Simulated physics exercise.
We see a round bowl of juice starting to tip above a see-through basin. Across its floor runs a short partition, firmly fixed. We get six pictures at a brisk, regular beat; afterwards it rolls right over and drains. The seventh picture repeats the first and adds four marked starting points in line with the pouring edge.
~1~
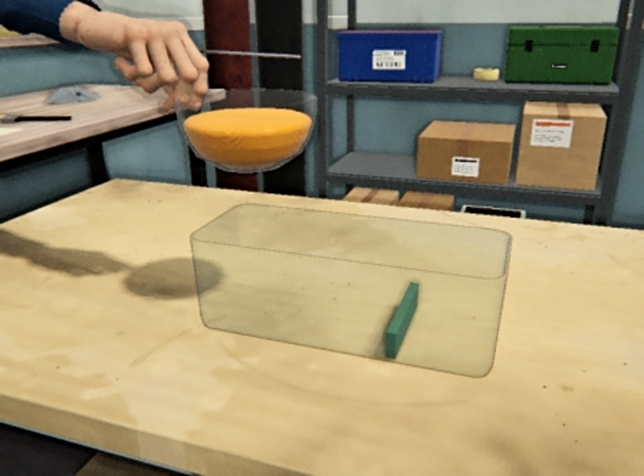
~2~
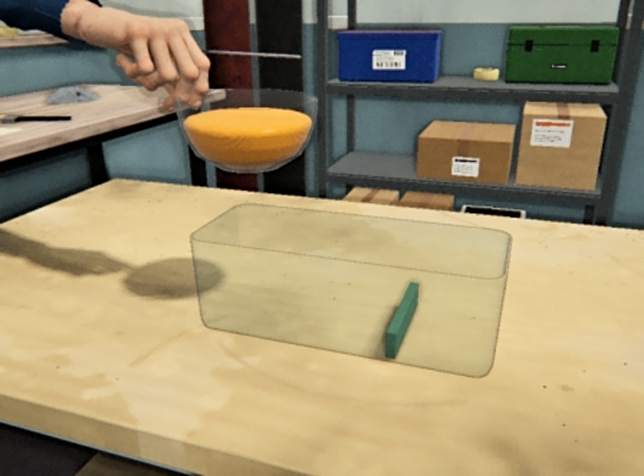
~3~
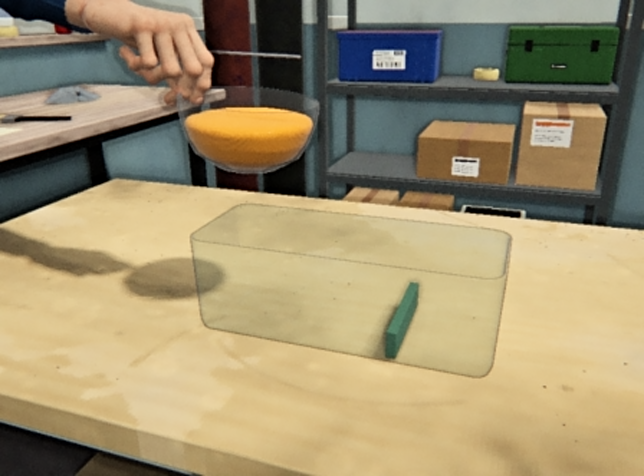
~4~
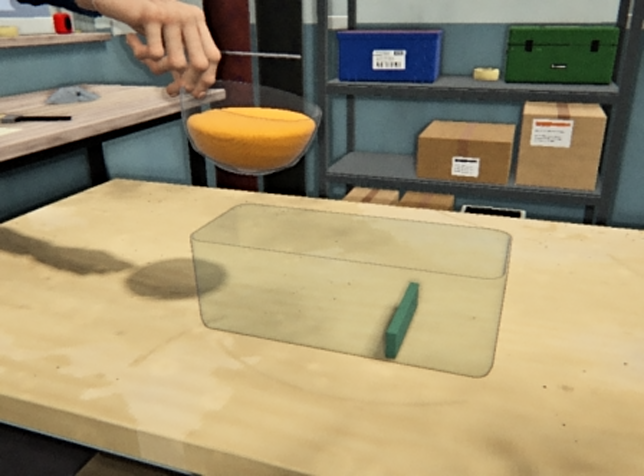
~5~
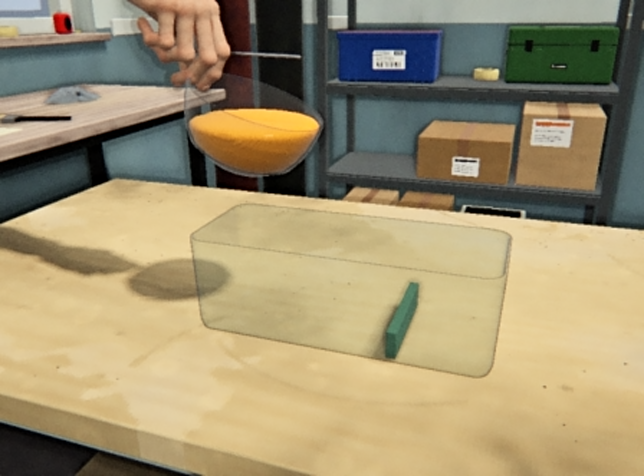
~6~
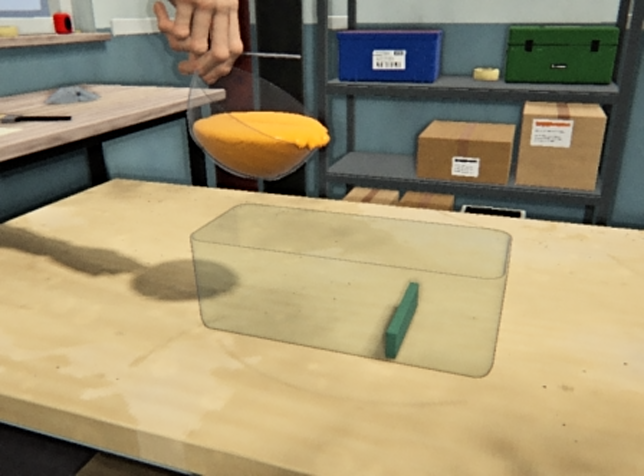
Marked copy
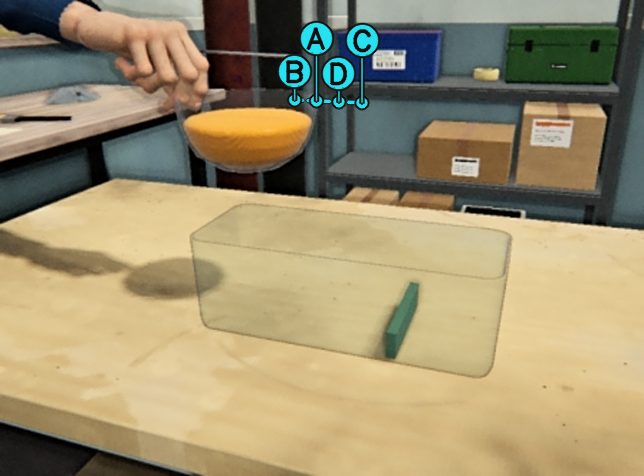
To begin with, a hand holds a clear round bowl of orange juice upright above a see-through basin with a short green partition on its floor. The hand then moves right and the bowl tilts rightward, gradually at first, then more steeply, until juice edges over its right lip.
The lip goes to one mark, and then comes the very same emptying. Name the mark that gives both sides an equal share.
Spot C does it best.
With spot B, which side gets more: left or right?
The left one.
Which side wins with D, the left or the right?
The left side.
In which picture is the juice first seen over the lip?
Picture 6.
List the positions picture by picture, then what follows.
In the first frame, upright, lip at (309, 100); basin from (204, 322) to (492, 375); top of the wall at (404, 305); nothing has left yet.
In the second frame, upright, lip at (310, 102); nothing has left yet.
In the third frame, tipped about 6°, lip at (312, 107); nothing has left yet.
In the fourth frame, tipped about 12°, lip at (315, 116); nothing has left yet.
In the fifth frame, tipped about 21°, lip at (317, 128); nothing has left yet.
In the sixth frame, tipped about 31°, lip at (317, 141); juice is over the lip, down to (321, 145).
On the marked copy, A at (316, 100); B at (294, 99); C at (362, 102); D at (338, 101).
Choosing A, about 89 % ends left of the wall and 10 % right of it.
Choosing B, about 86 % ends left of the wall and 14 % right of it.
Choosing C, about 53 % ends left of the wall and 47 % right of it.
Choosing D, about 81 % ends left of the wall and 17 % right of it.
